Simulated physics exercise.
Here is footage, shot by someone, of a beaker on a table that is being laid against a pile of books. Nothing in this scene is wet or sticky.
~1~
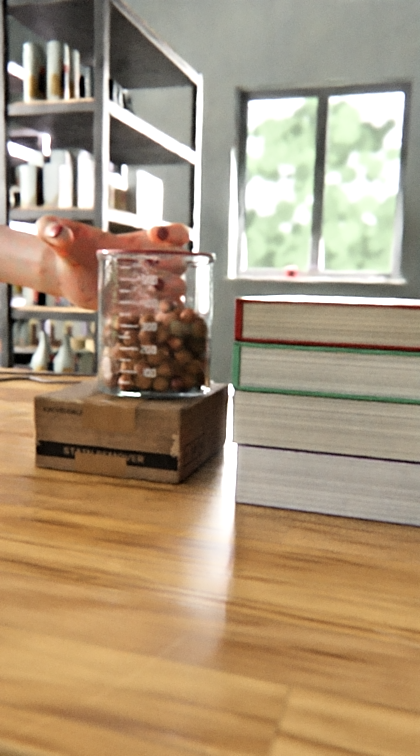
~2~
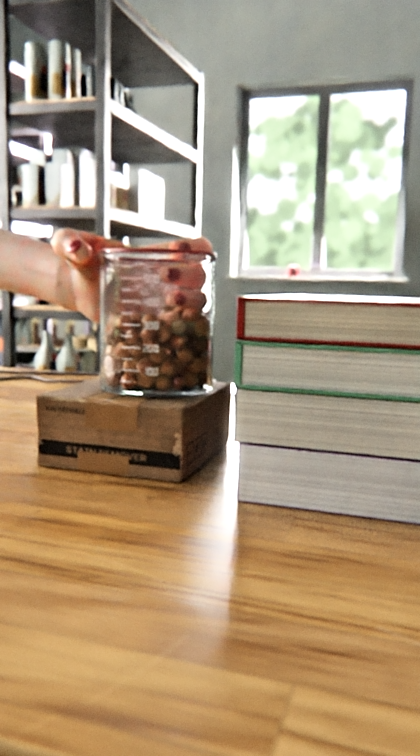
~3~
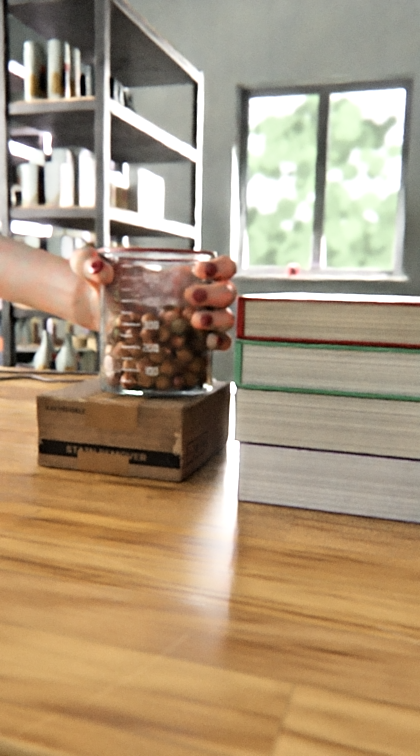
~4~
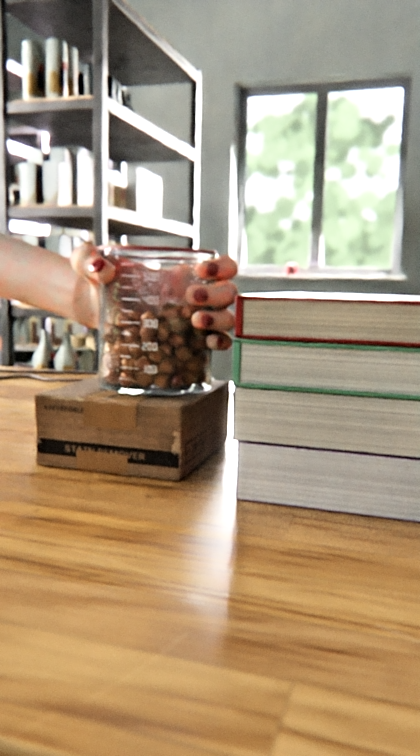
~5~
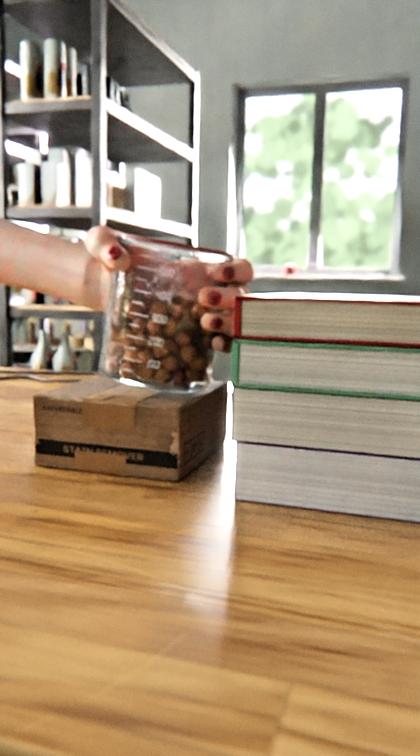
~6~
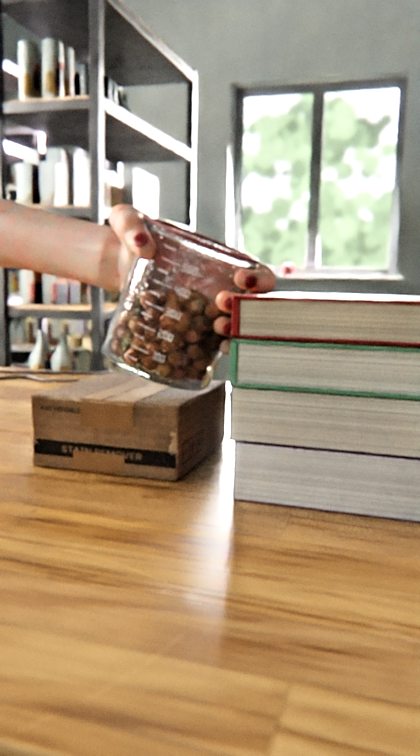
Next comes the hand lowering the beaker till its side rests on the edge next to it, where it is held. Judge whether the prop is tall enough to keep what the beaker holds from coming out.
It fails to overflow.
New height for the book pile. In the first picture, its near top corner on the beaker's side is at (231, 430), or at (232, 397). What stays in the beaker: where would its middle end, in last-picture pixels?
The middle would end roughly at (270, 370) the first time, then roughly at (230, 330).
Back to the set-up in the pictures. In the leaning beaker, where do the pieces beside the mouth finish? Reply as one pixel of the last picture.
Look close to (207, 299) in the final view.
Then, 0.09 s later than the last frame, the beaker leans 25°; everything is still inside.
Then, 0.21 s later than the last frame, the beaker rests on the book pile at 28°; everything is still inside.
When it is over, the beaker rests on the book pile at 28°; everything is still inside.
